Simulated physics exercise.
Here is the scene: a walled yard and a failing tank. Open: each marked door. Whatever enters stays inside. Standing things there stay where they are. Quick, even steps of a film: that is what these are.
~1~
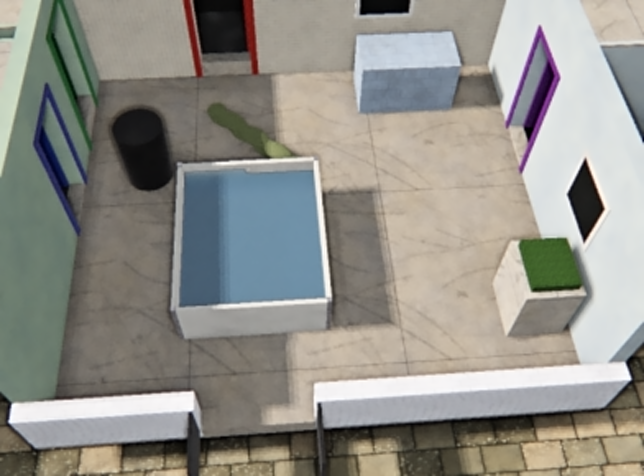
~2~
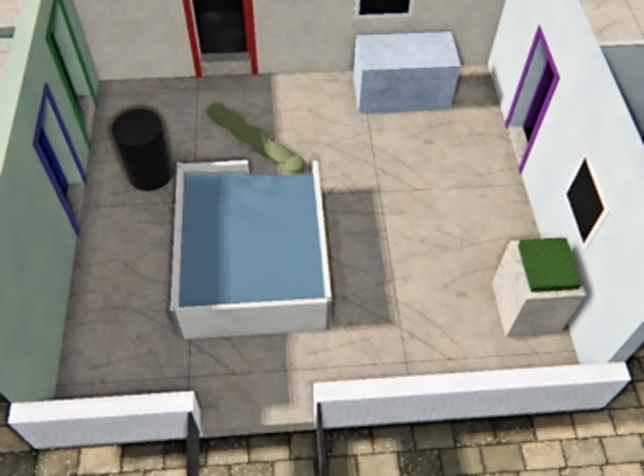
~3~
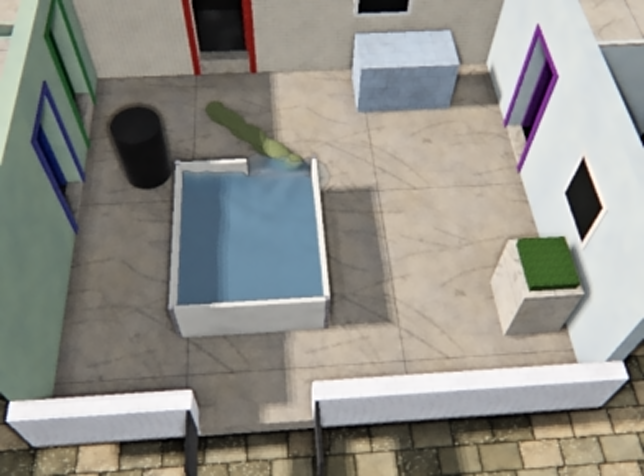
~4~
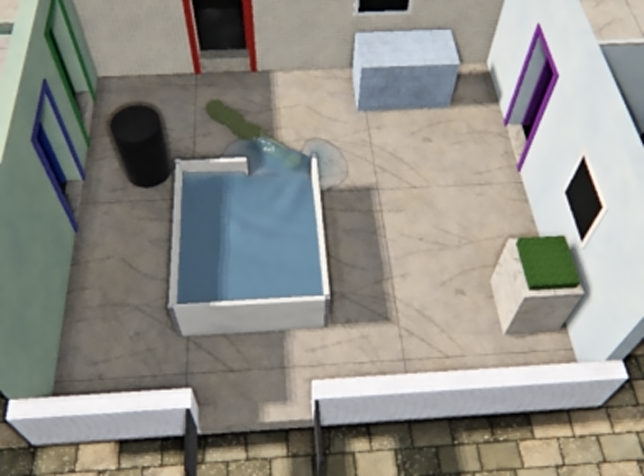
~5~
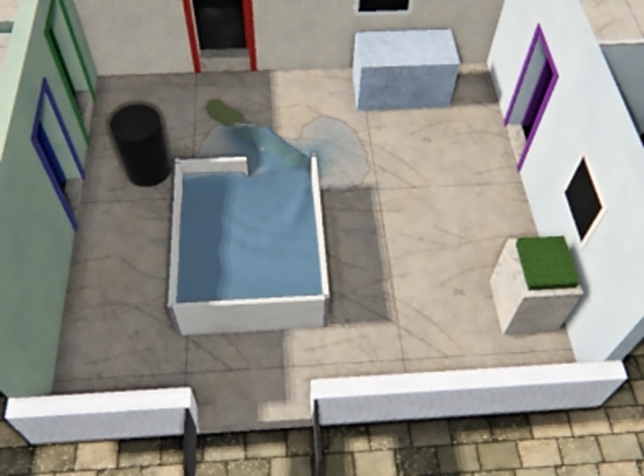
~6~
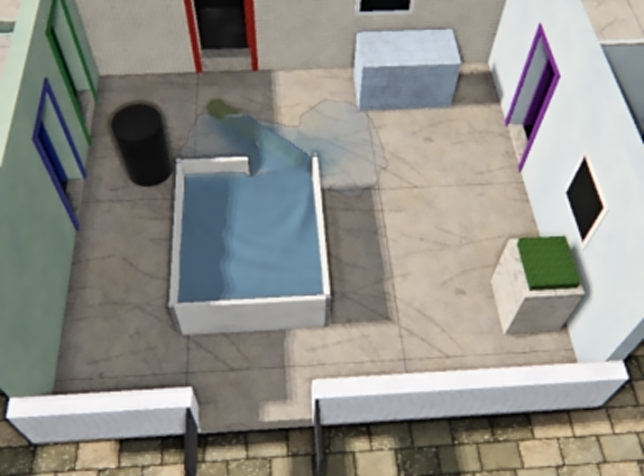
The clip opens on a walled yard where an open tank of blue water sits still, near a dark barrel and a green, plant-like shape. A gap appears in the tank's far side, and water pours through, spreading across the paving behind it, over the green shape and toward the right.
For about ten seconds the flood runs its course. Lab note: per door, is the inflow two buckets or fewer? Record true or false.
Purple door false; blue door false; red door true; green door true.
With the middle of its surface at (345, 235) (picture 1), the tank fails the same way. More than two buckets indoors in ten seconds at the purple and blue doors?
The purple door exceeds it while the blue door exceeds it.
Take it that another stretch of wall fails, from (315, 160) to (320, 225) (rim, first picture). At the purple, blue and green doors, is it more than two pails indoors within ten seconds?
Lab note: Purple above the mark, blue below the mark, green below the mark.
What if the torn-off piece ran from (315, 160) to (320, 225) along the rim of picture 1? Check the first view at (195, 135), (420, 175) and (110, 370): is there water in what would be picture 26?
The first spot is spared, the second soaked and the third spared.
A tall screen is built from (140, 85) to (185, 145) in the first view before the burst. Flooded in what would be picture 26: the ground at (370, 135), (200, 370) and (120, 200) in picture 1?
Log, spots one to three: Swamped; spared; spared.
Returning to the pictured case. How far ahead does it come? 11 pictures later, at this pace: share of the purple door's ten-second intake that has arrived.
Roughly 0 per cent.
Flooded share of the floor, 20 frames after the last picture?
My estimate is roughly 50 percent.
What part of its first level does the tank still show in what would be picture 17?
Near 60 in a hundred.
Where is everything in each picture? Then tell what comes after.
The open tank at (250, 232) is whole and still, in the first picture.
Water pours out on the open tank's far side and has run to a hidden place, in the second picture.
Water pours out on the open tank's far side and has run to a hidden place, in the third picture.
Water pours out on the open tank's far side and has run to (243, 141), in the fourth picture.
The front is at (339, 123), out from the gap on the open tank's far side, in the fifth picture.
The front is at (348, 108), out from the gap on the open tank's far side, in the sixth picture.
A moment on, water covers 30 % of the floor; the purple door not reached, the blue door not reached, the red door wet at the sill, nothing in, the green door not reached.
Next, water covers 40 % of the floor; the purple door wet at the sill, nothing in, the blue door not reached, the red door wet at the sill, nothing in, the green door wet at the sill, nothing in.
Then, water covers 50 % of the floor; the purple door over two buckets in, the blue door wet at the sill, nothing in, the red door wet at the sill, nothing in, the green door under two buckets in.
Later, water covers 70 % of the floor; the purple door far over two buckets in, the blue door under two buckets in, the red door wet at the sill, nothing in, the green door under two buckets in.
In the end, water covers 95 % of the floor; the purple door far over two buckets in, the blue door over two buckets in, the red door wet at the sill, nothing in, the green door under two buckets in.
